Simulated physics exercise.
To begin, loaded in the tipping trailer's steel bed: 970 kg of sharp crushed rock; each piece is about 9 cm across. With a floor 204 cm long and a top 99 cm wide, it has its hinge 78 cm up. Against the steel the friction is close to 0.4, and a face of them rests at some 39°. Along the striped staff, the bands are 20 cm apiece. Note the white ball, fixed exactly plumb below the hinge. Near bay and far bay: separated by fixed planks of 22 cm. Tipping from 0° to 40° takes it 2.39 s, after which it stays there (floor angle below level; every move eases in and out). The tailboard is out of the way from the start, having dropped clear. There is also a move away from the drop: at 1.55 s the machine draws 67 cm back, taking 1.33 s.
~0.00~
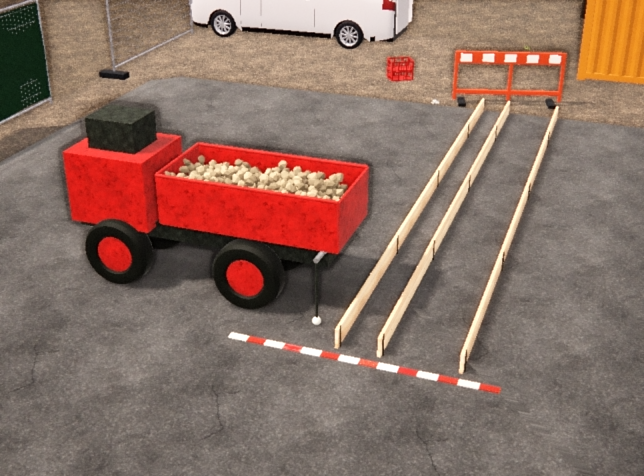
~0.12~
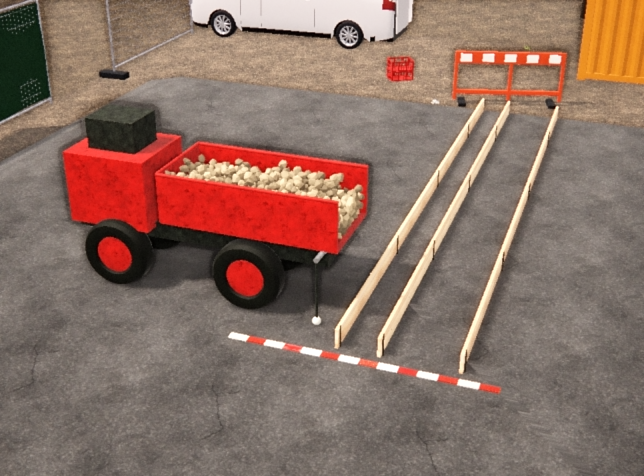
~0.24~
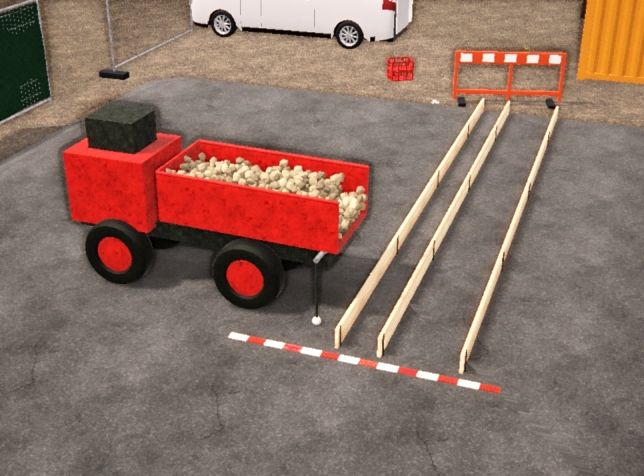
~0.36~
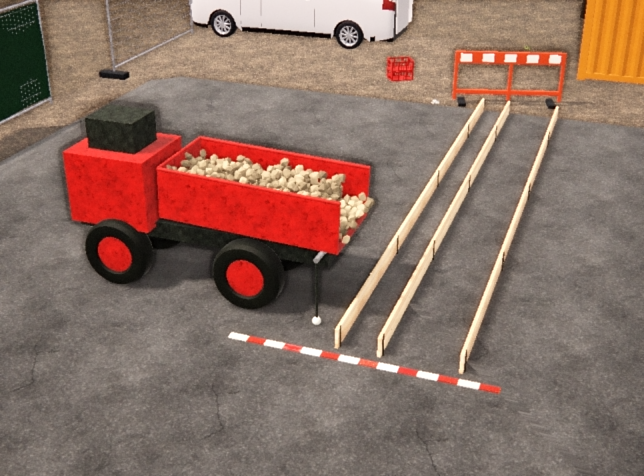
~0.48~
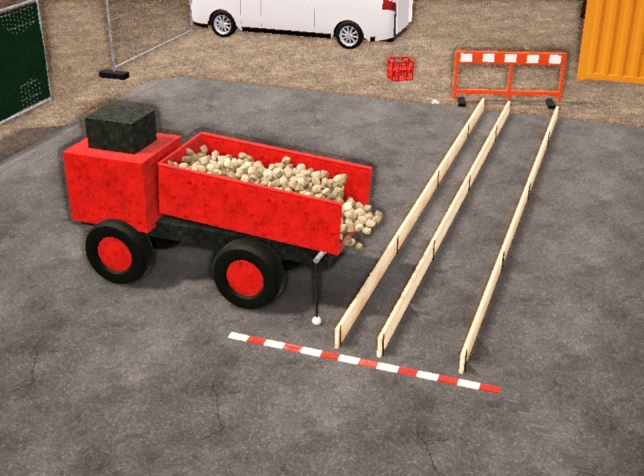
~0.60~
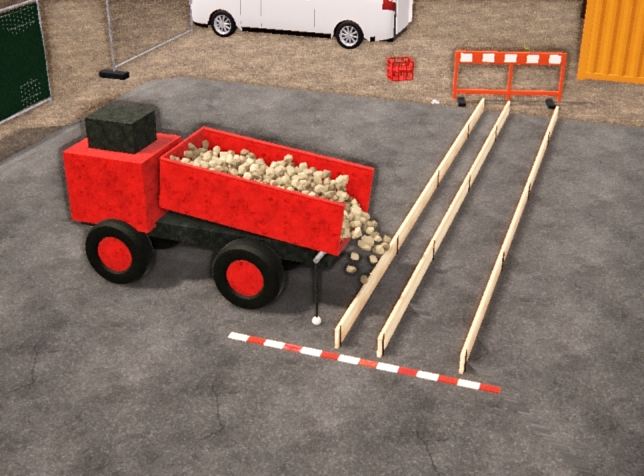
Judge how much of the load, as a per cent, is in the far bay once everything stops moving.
About 5 percent ends up in the far bay.
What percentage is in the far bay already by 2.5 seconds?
By that moment, roughly 5 per cent of the load.
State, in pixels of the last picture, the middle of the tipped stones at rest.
The stones end up centred near (353, 293).
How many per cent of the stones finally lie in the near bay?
Around 35 percent of the load.
After 1.8 s the floor is at 34°; 72 % in the bed, 4 % short of the bays, 24 % in the near bay; the foremost stones are at (405, 296).
After 2.5 s the floor is at 40°; 13 % in the bed, 50 % short of the bays, 34 % in the near bay, 4 % in the far bay; the foremost stones are at (444, 312).
After 3.3 s the floor is at 40°; 0 % in the bed, 60 % short of the bays, 36 % in the near bay, 5 % in the far bay; the foremost stones are at (446, 319).
After 6.2 s the floor is at 40°; 0 % in the bed, 60 % short of the bays, 36 % in the near bay, 5 % in the far bay; the foremost stones are at (446, 319).
